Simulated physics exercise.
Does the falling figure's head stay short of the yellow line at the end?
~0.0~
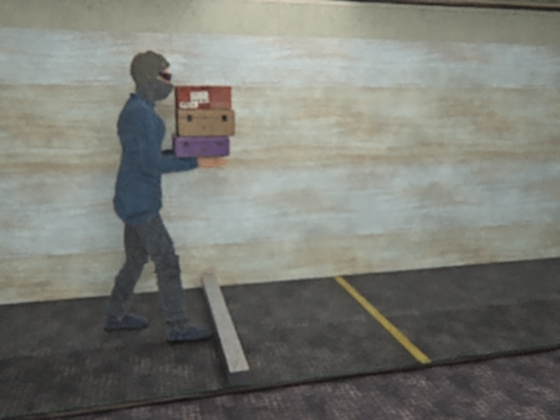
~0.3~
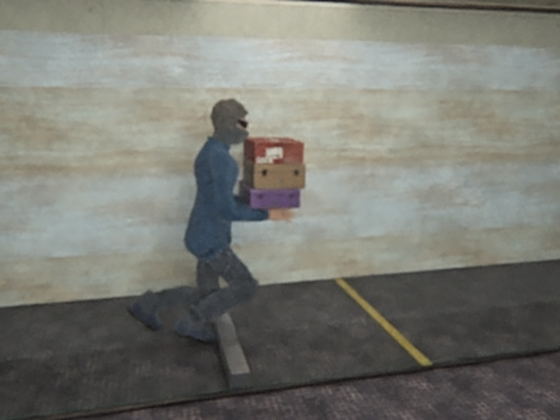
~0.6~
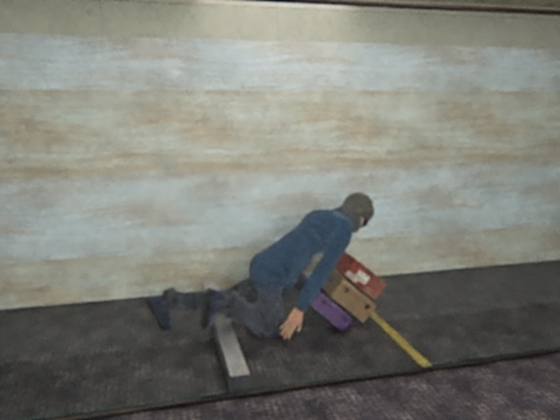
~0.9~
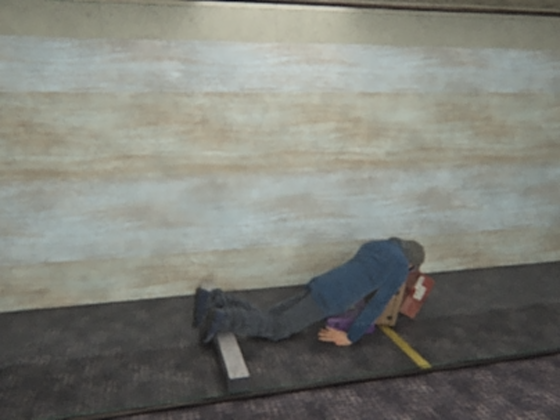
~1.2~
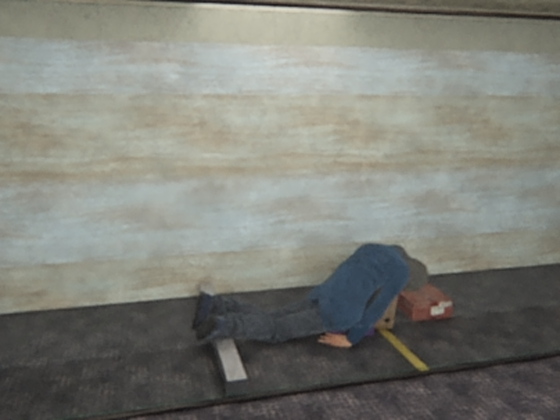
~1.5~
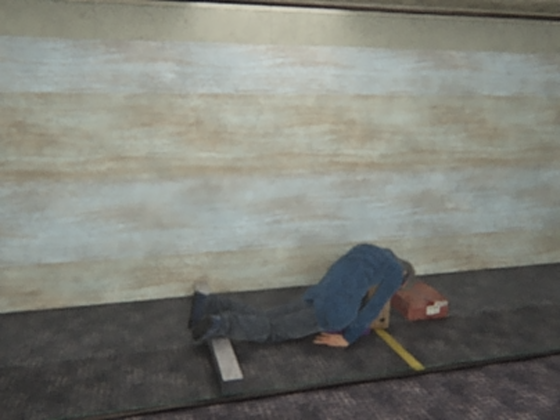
No, the head does not stay short of it. It comes to rest beyond the yellow line, down by the red box.
